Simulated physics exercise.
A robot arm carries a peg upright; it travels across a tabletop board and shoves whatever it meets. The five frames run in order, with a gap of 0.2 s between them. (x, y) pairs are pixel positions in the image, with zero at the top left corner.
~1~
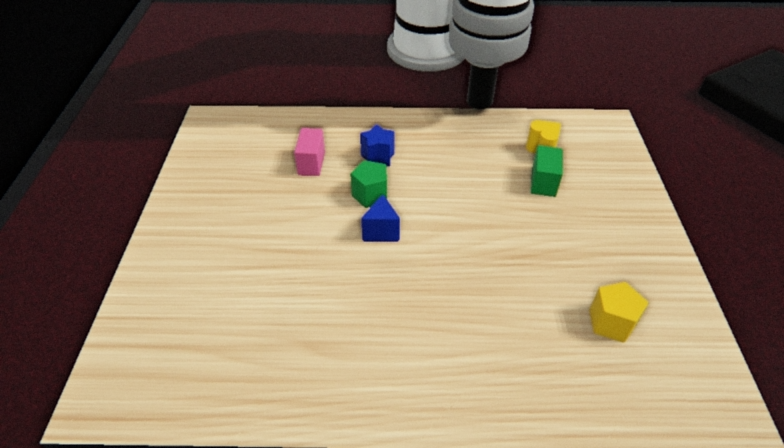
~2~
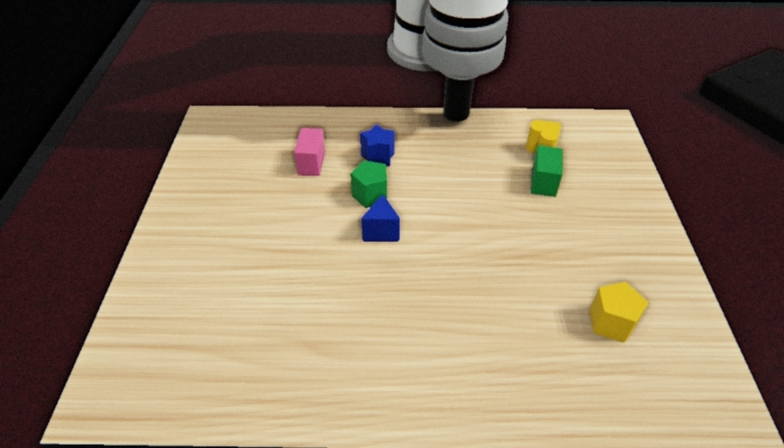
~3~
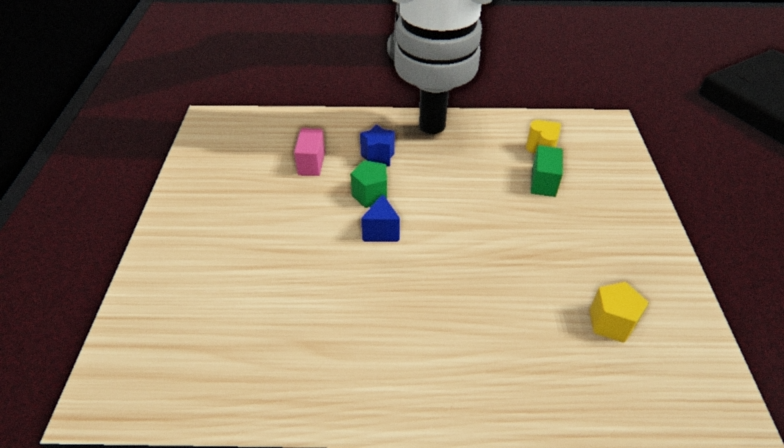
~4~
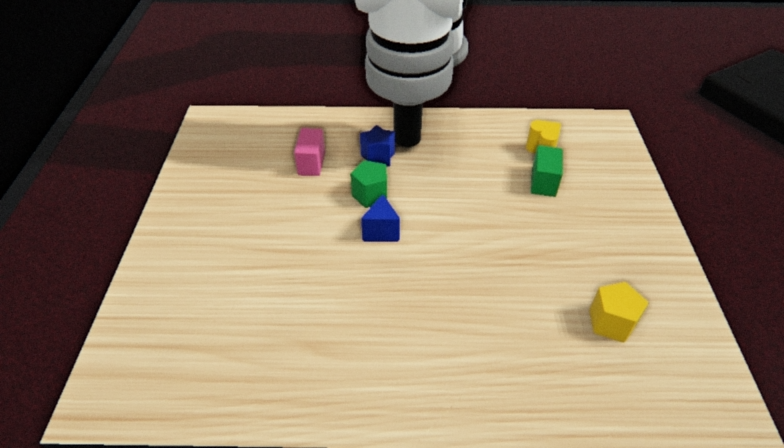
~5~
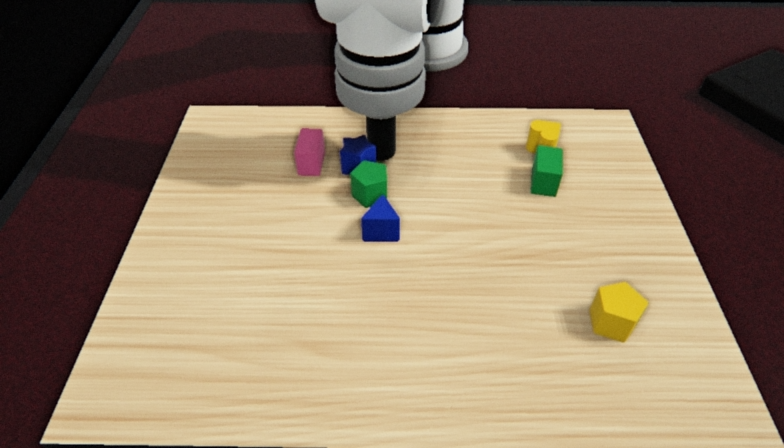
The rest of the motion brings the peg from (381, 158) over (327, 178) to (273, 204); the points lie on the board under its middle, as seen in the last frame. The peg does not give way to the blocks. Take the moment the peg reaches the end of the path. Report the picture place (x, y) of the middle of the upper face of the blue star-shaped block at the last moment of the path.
It is at (240, 193).
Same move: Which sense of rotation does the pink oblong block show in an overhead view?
Clockwise from above.
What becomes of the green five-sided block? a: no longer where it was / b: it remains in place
The correct letter is b.
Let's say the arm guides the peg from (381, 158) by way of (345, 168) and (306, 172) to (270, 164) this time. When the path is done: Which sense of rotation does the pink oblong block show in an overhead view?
Viewed from the top, it goes clockwise.
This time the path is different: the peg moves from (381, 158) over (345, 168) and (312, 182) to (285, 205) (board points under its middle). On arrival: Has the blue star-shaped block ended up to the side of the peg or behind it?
I believe not.
On the path given first. One third of the way, peg (345, 164); pink oblong block (302, 141), turned 25° clockwise; blue star-shaped block (318, 158).
Two thirds of the way, peg (308, 180); pink oblong block (299, 141), turned 35° clockwise; blue star-shaped block (280, 174).
At the end, peg (272, 198); pink oblong block (299, 141), turned 35° clockwise; blue star-shaped block (240, 193); green five-sided block in place.
